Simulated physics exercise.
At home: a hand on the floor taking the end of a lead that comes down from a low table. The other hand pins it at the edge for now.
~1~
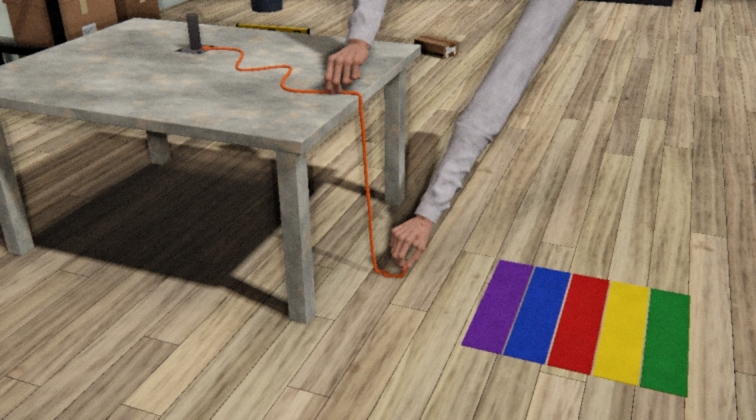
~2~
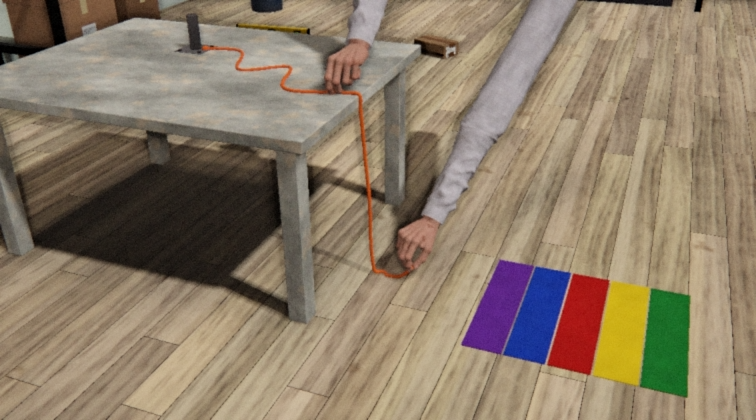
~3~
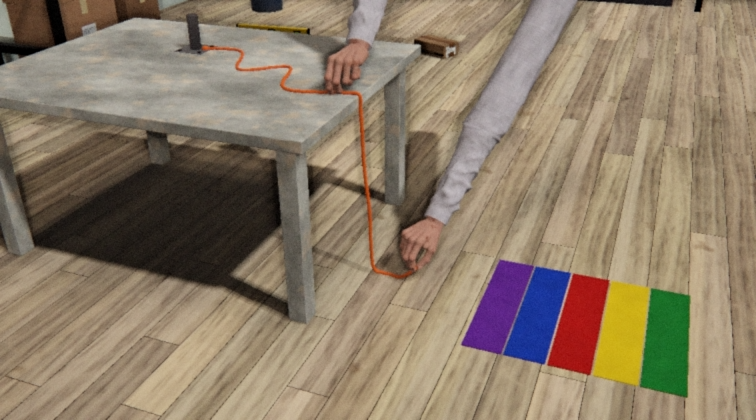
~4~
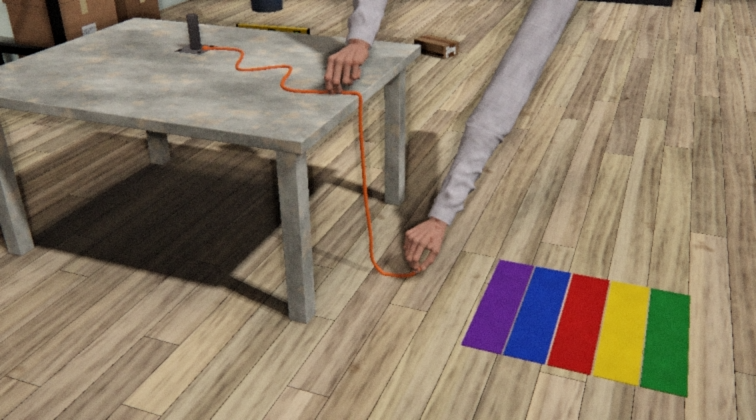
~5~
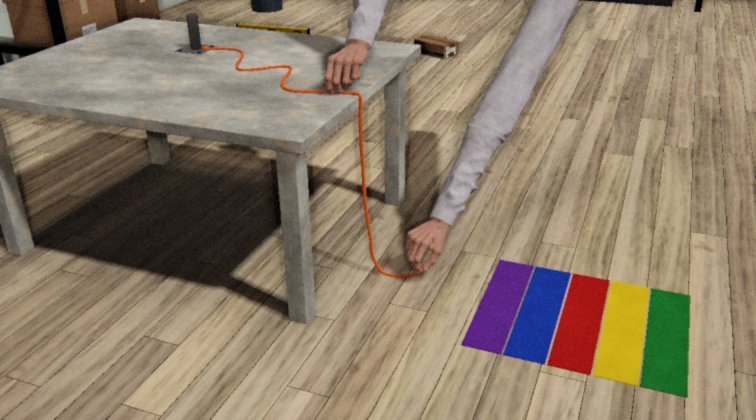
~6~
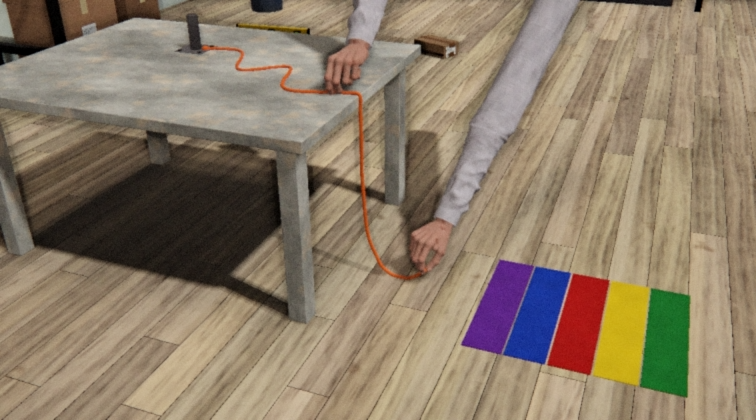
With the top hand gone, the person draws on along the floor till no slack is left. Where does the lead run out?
The end stops over the yellow strip.
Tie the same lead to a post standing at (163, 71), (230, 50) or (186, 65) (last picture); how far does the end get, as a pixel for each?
Near (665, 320), (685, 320) and (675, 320).
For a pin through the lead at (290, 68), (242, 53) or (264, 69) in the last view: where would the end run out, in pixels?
Near (575, 300), (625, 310) and (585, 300).
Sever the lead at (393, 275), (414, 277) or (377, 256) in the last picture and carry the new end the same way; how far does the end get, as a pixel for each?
Near (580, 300), (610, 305) and (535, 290).
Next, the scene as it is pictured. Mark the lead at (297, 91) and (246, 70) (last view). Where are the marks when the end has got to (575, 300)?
They go to (379, 113) and to (287, 67).
Early on, end near (575, 300); over red.
Midway, end near (614, 308); over yellow.
At the end of the slack, end near (637, 312); over yellow. It gets as far as the yellow strip.
